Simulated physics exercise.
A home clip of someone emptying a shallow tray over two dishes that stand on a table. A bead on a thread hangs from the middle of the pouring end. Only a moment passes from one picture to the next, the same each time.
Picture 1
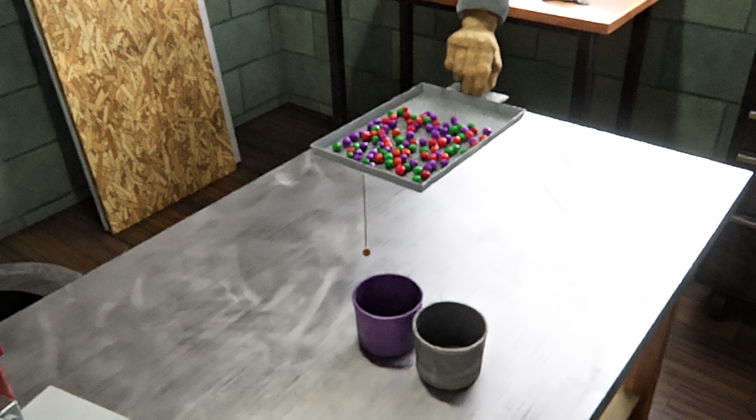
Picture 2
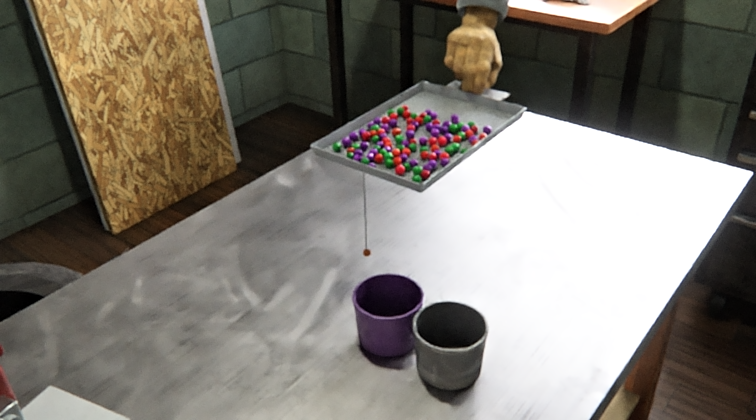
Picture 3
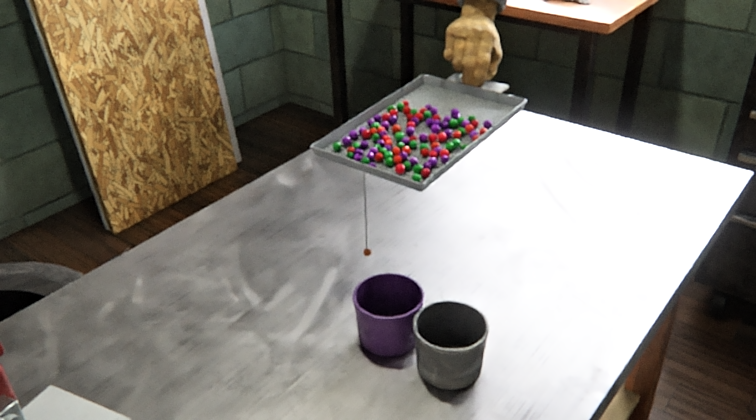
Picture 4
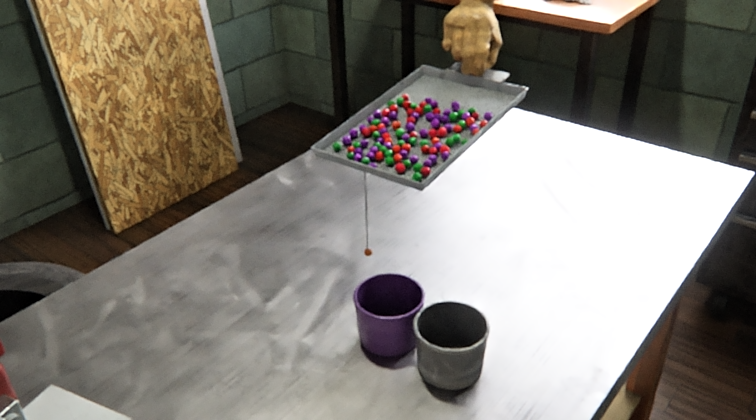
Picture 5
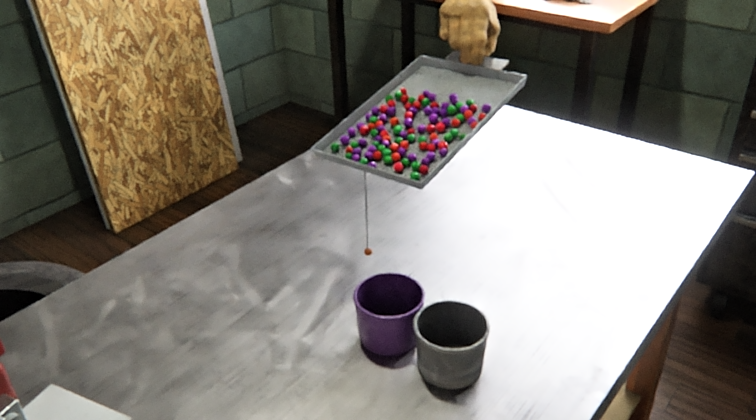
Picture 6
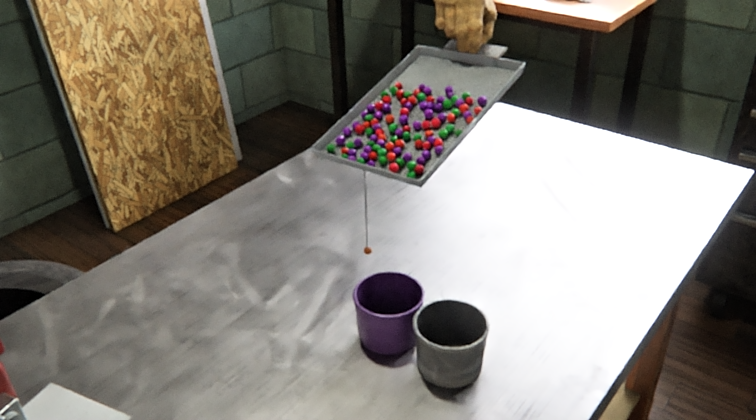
A shallow grey tray of red, green and purple beads is held over a pale tabletop in a room with green block walls, seen from above by a still camera. Below it stand a purple dish and, to its right, a grey one, while a small reddish bead hangs on a thread. The gloved-looking hand raises the tray's far end, steepening its slope, and the beads shift toward the near edge.
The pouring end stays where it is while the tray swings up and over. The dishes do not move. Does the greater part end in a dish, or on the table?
They take only the smaller part between them.
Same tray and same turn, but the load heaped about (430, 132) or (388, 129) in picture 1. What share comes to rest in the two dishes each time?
In turn 0 and 0 in a hundred.
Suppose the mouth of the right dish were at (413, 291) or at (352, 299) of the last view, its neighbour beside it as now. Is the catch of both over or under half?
One: Under half. Two: Less than half.
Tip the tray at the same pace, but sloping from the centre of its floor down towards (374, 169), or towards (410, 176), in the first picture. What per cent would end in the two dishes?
First some 40, then 70 per cent.
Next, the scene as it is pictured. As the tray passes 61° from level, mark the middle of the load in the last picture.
At about (349, 151).
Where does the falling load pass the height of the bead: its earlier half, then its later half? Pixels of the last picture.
First near (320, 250), later near (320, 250).
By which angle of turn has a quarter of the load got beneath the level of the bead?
Around 75° of tilt.
Just after the last frame, tray tipped steeply; the larger part on the tray; about a tenth outside both; about a tenth in the air.
A moment on, tray tipped right over; just a few on the tray; just a few in the left dish; the larger part outside both; roughly a quarter in the air.
Further on, tray tipped past a quarter turn; just a few in the right dish; just a few in the left dish; almost all outside both.
When it is over, tray tipped past a quarter turn; just a few in the right dish; just a few in the left dish; almost all outside both.
